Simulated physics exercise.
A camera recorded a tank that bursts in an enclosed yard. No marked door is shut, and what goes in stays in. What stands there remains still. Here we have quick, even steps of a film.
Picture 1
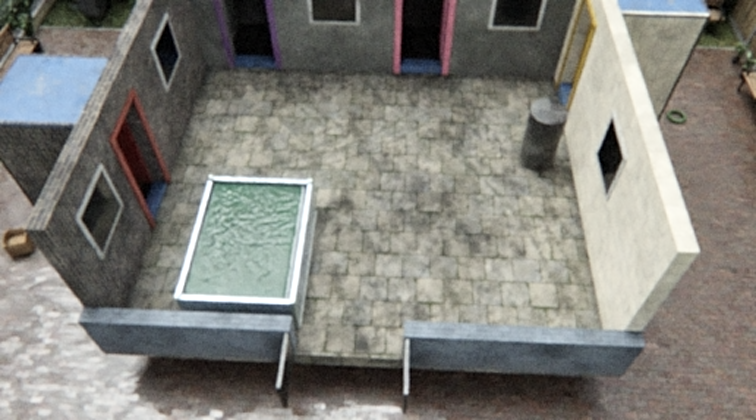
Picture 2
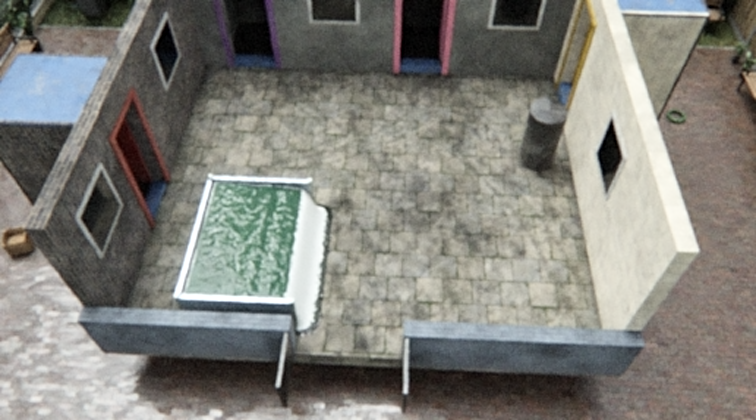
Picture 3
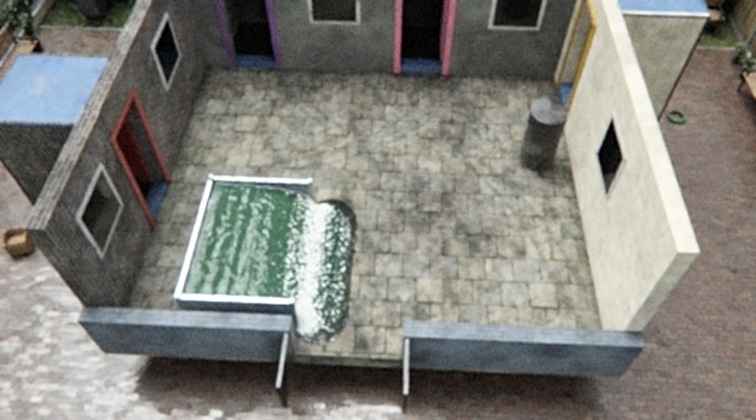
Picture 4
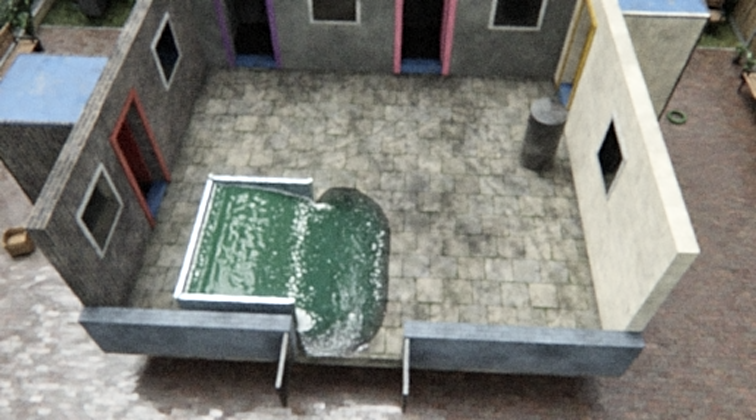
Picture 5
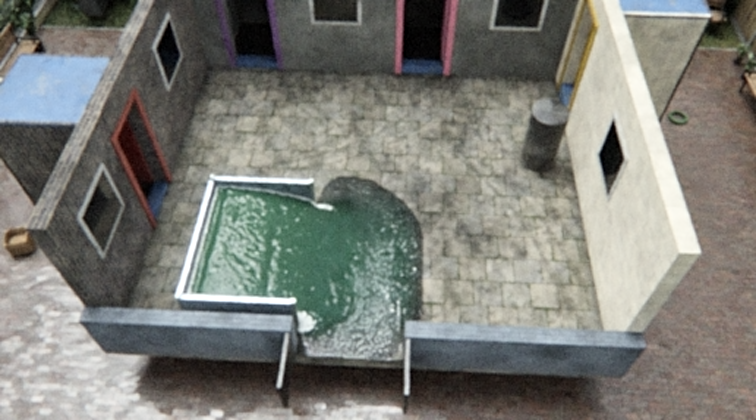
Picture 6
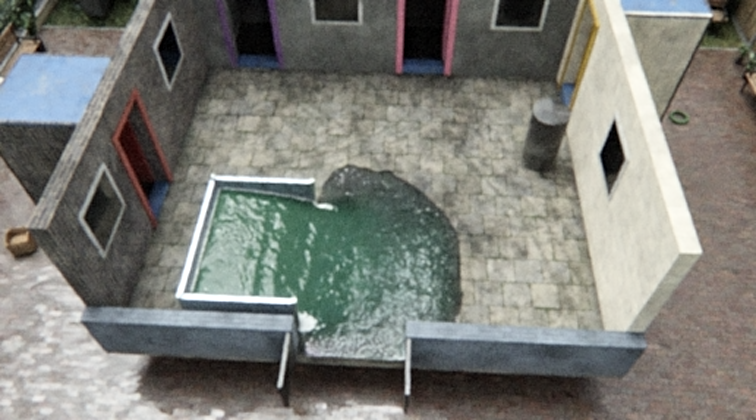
At first, green water sits still in a white-rimmed rectangular tank at the left of a walled, stone-paved yard. Then the tank's right side gives way and water pours out in a white, foamy band. The green pool spreads rightward in a widening, rounded sheet across the paving, behind the low front wall.
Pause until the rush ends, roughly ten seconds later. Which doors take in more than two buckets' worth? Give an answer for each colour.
The purple door does not; the pink door does not; the red door does not; the yellow door does not.
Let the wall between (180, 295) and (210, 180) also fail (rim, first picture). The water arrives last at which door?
The yellow door.
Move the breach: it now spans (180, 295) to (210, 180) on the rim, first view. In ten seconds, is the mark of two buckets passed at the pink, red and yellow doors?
I reckon the pink door keeps within bounds, the red door gets too much too, and the yellow door keeps within bounds.
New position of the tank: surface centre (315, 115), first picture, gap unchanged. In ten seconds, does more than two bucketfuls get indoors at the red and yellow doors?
Result - red: Short of the limit; yellow: Past the limit.
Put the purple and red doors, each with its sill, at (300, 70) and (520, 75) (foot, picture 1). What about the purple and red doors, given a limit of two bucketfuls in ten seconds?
Looking at it, purple fails to reach the limit, and red tops the limit.
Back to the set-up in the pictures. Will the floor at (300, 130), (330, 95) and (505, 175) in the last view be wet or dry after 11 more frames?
Result, as listed: Not wetted / not wetted / wetted.
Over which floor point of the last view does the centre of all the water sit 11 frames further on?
I'd say near (428, 261).
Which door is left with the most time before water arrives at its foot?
That is the red-painted one.
A moment on, water covers 40 % of the floor; the purple door not reached, the pink door not reached, the red door not reached, the yellow door not reached.
Next, water covers 45 % of the floor; the purple door not reached, the pink door not reached, the red door not reached, the yellow door not reached.
Then, water covers 50 % of the floor; the purple door not reached, the pink door not reached, the red door not reached, the yellow door wet at the sill, nothing in.
Later, water covers 65 % of the floor; the purple door not reached, the pink door wet at the sill, nothing in, the red door not reached, the yellow door wet at the sill, nothing in.
In the end, water covers 90 % of the floor; the purple door wet at the sill, nothing in, the pink door wet at the sill, nothing in, the red door wet at the sill, nothing in, the yellow door wet at the sill, nothing in.
